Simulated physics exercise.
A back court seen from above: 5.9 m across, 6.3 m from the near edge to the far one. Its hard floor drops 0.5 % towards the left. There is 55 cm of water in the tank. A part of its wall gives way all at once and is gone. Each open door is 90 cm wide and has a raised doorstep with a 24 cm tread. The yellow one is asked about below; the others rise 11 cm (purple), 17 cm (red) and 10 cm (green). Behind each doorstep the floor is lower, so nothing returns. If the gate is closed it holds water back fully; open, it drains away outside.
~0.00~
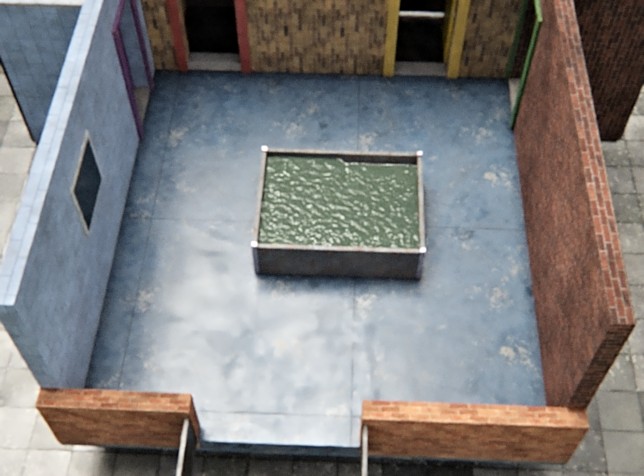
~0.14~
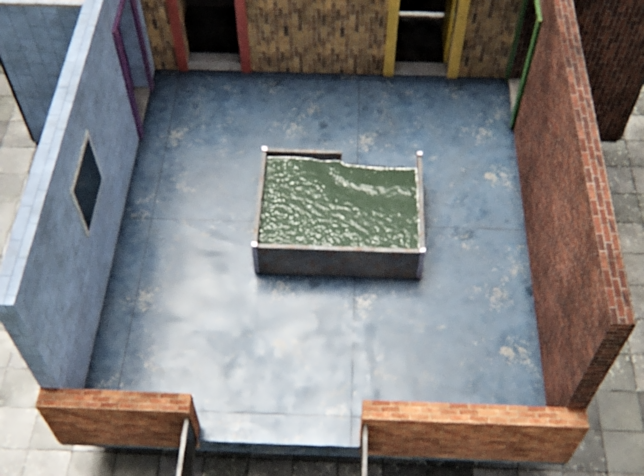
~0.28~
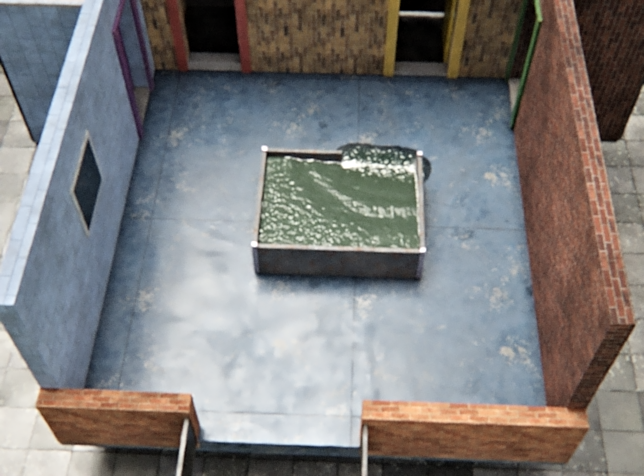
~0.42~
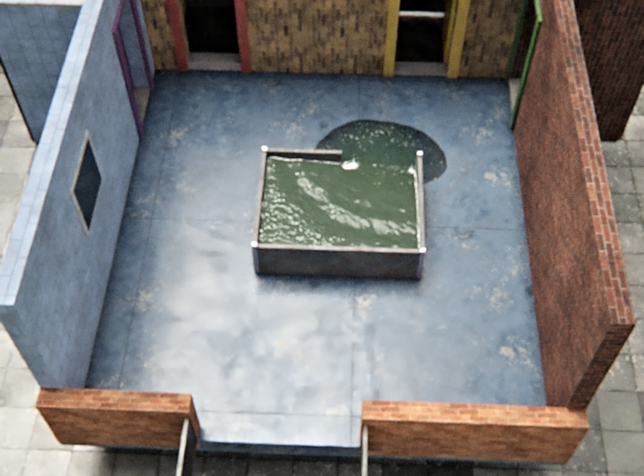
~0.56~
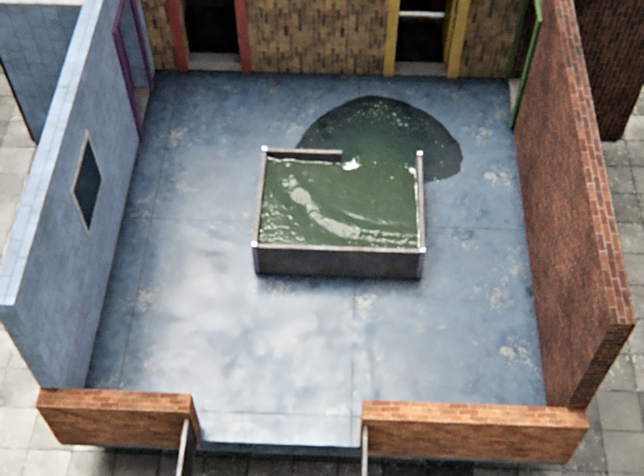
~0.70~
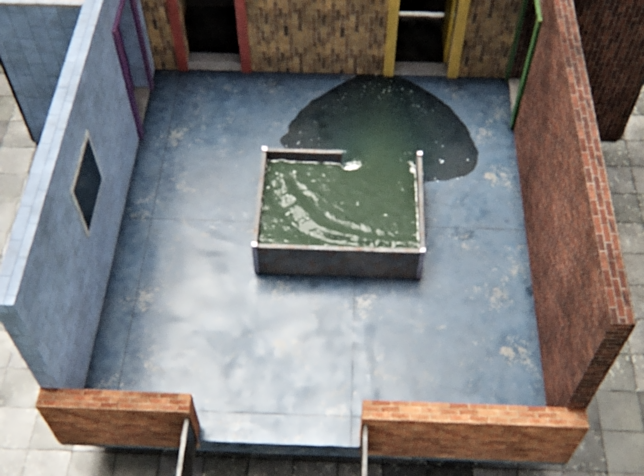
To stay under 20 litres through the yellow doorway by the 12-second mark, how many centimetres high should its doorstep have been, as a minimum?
Close to 22 cm is just enough.
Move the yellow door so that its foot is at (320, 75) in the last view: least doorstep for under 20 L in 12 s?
About 15 cm.
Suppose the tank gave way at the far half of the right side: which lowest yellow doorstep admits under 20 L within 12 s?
About 8.5 cm.
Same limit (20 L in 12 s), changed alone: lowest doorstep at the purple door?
Roughly 9.5 cm at purple.
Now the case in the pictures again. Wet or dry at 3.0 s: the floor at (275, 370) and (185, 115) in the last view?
In turn: Not reached, wet.
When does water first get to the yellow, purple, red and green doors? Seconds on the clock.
Arrival: Yellow 0.8 s, purple 2.6 s, red 1.8 s, green 1.5 s.
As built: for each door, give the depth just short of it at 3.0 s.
In cm: Yellow 20, purple 12, red 6, green 18.
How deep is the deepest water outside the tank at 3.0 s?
About 21 cm.
After 1.4 s water covers 20 % of the floor, deepest (28 cm) near (392, 173); 19 cm at the yellow door, 29 litres in over its 8 cm doorstep.
After 3.0 s water covers 30 % of the floor, deepest (21 cm) near (446, 83); 20 cm at the yellow door, 168 litres in over its 8 cm doorstep.
After 12.0 s water covers 95 % of the floor, deepest (8 cm) near (79, 417); 5 cm at the yellow door, 272 litres in over its 8 cm doorstep.
At the yellow door as built, the water arrived by 0.8 s and peaked near 25 cm at 2.0 s.
With a doorstep of 18 cm, 49 litres would have come in within the 12 s; with 24.5 cm, 7 litres. So under 20 litres takes about 22 cm.
